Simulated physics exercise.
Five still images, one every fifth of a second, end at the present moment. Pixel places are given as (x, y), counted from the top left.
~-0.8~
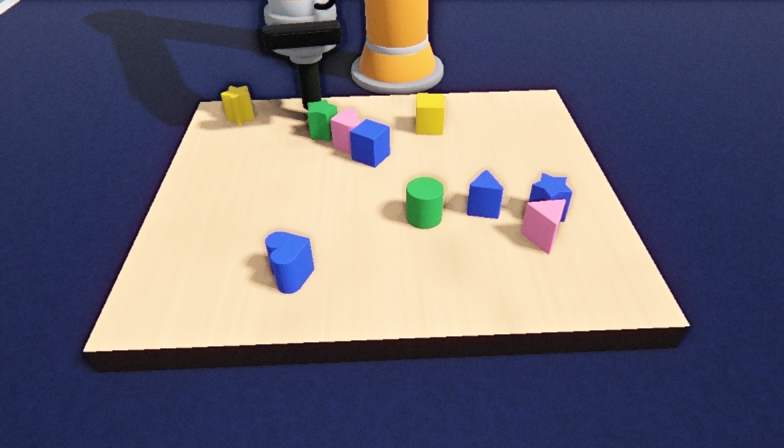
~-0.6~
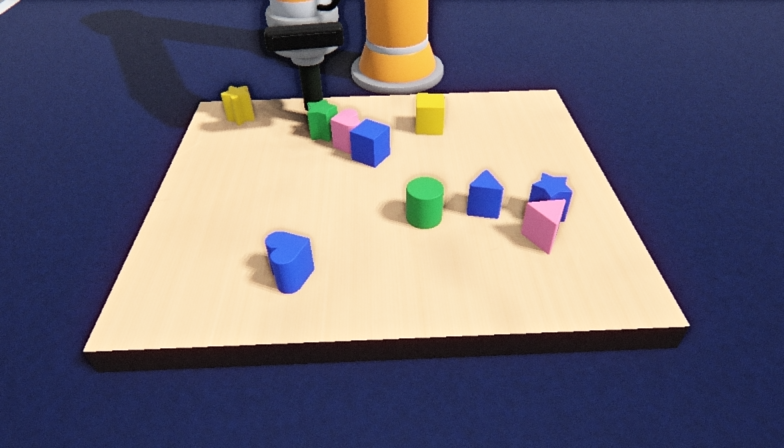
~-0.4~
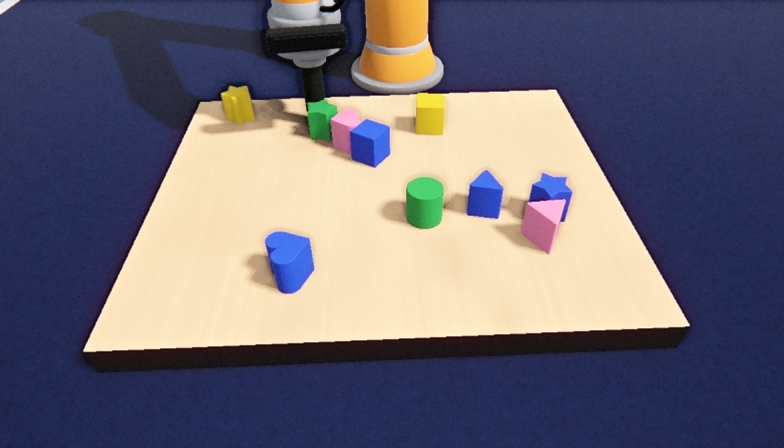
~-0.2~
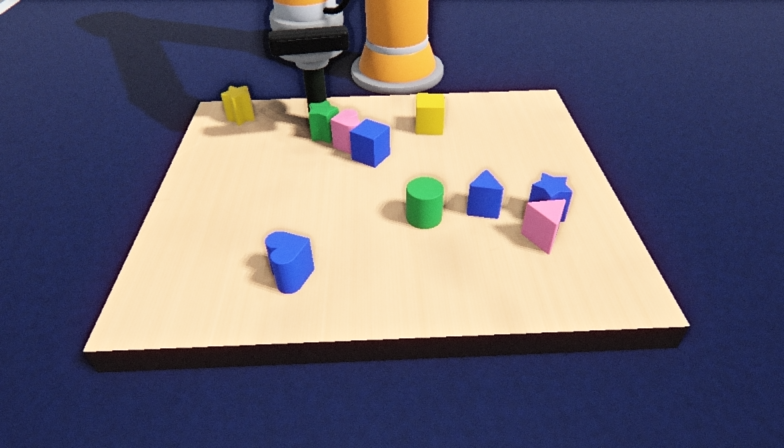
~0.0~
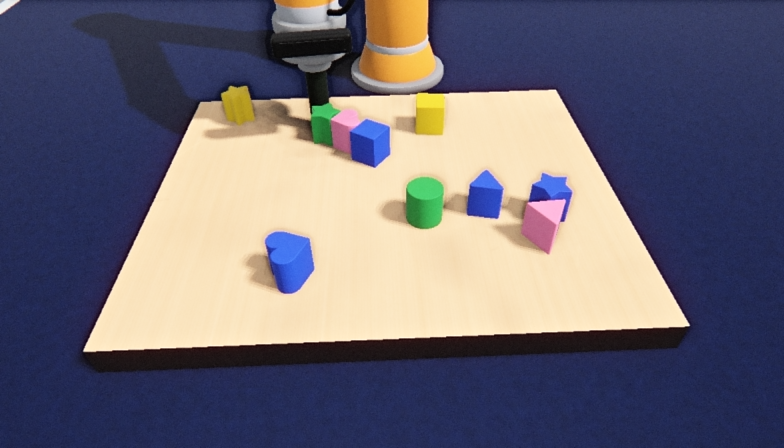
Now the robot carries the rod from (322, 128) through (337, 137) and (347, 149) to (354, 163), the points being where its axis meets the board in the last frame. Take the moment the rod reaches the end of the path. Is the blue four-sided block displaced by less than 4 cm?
Final answer: No.
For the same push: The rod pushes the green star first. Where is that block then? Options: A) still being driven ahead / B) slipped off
A (still being driven ahead)
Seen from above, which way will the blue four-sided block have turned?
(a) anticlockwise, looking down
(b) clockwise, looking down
a
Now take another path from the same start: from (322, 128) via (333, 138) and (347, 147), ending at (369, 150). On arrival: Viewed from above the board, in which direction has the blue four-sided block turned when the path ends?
The block spins anticlockwise.
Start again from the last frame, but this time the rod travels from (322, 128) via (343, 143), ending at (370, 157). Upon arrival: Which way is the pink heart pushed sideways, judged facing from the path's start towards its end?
Pushed right.
The first path, step by step. Halfway along, rod at (342, 130); green star at (344, 126); pink heart at (364, 135); blue four-sided block at (392, 141), turned 35° anticlockwise.
At the end, rod at (353, 149); green star at (350, 147), turned 20° clockwise; pink heart at (376, 157); blue four-sided block at (400, 143), turned 40° anticlockwise.
